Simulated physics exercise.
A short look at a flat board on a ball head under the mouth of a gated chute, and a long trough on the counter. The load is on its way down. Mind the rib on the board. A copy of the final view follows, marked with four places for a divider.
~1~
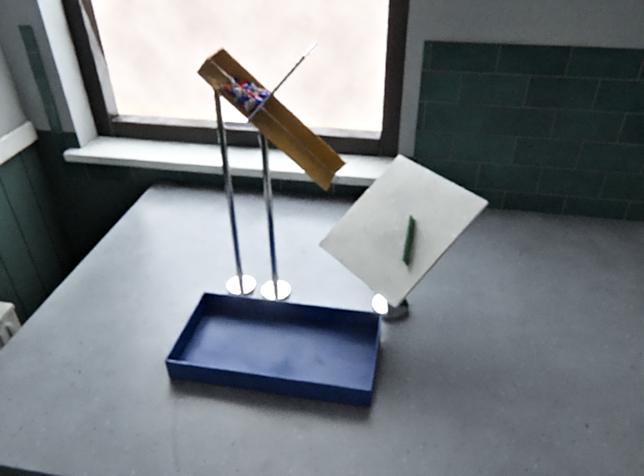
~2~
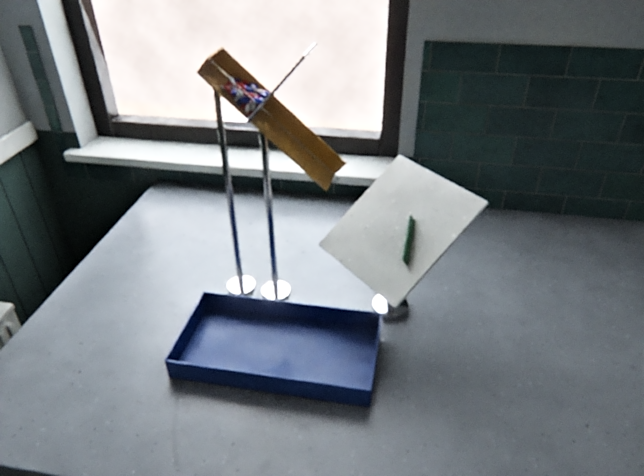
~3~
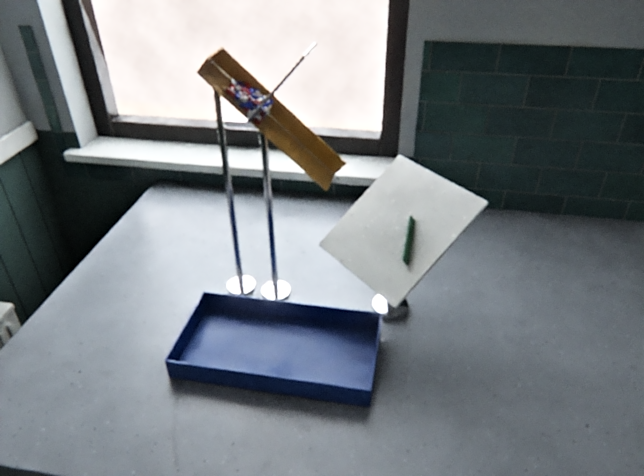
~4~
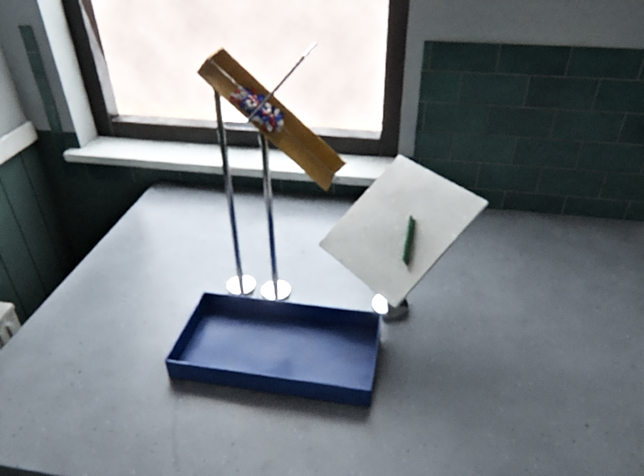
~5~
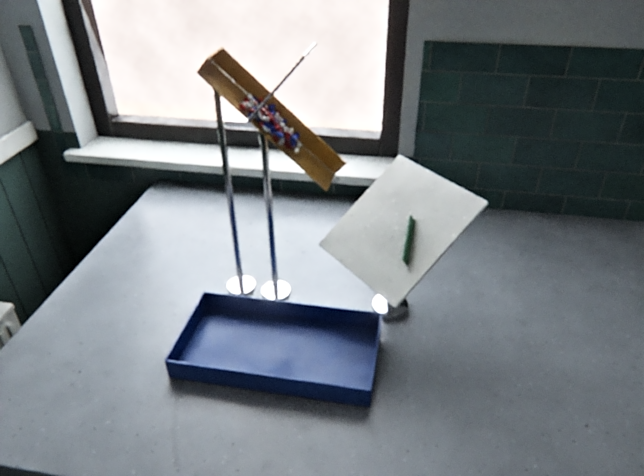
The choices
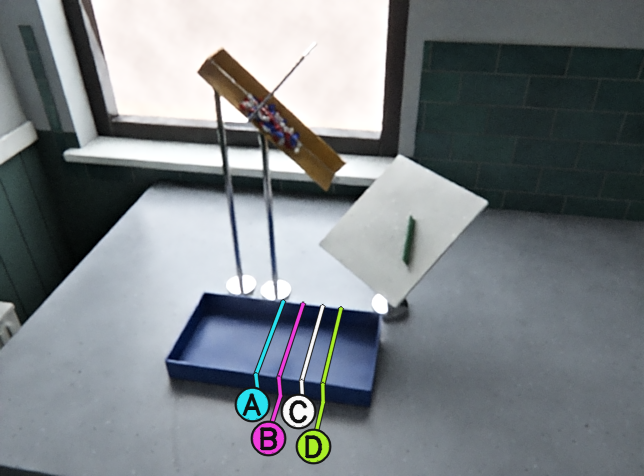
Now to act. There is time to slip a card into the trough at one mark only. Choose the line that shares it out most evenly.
Best: D.
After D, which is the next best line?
C.
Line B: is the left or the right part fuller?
Right.
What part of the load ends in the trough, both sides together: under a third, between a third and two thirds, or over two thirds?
It is over two thirds.
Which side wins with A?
More lands on the right.
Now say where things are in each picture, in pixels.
In the first frame, load behind the gate near (248, 95), jelly beans; lip of the chute near (331, 183), sloping fairly steeply.
In the second frame, middle of the board near (397, 224), tilted fairly steeply; middle of its low edge near (353, 273); of its high edge near (440, 176).
In the third frame, front corners of the trough near (165, 360) and (370, 390), empty; front of the load near (267, 112).
In the fourth frame, middle of the load near (260, 111); its front near (277, 128), close to a quarter of the way to the lip; rib from (411, 215) to (403, 260).
In the fifth frame, middle of the load near (275, 121); its front near (297, 150), close to half of the way to the lip.
On the marked copy, line A crosses the front rim at (256, 373); line B crosses the front rim at (279, 377); line C crosses the front rim at (301, 380); line D crosses the front rim at (323, 383).
If A is chosen, of what is caught, only a few on the left of the divider, all but a few on the right.
If B is chosen, of what is caught, only a few on the left of the divider, all but a few on the right.
If C is chosen, of what is caught, close to a quarter on the left of the divider, the bulk on the right.
If D is chosen, of what is caught, close to half on the left of the divider, close to half on the right.
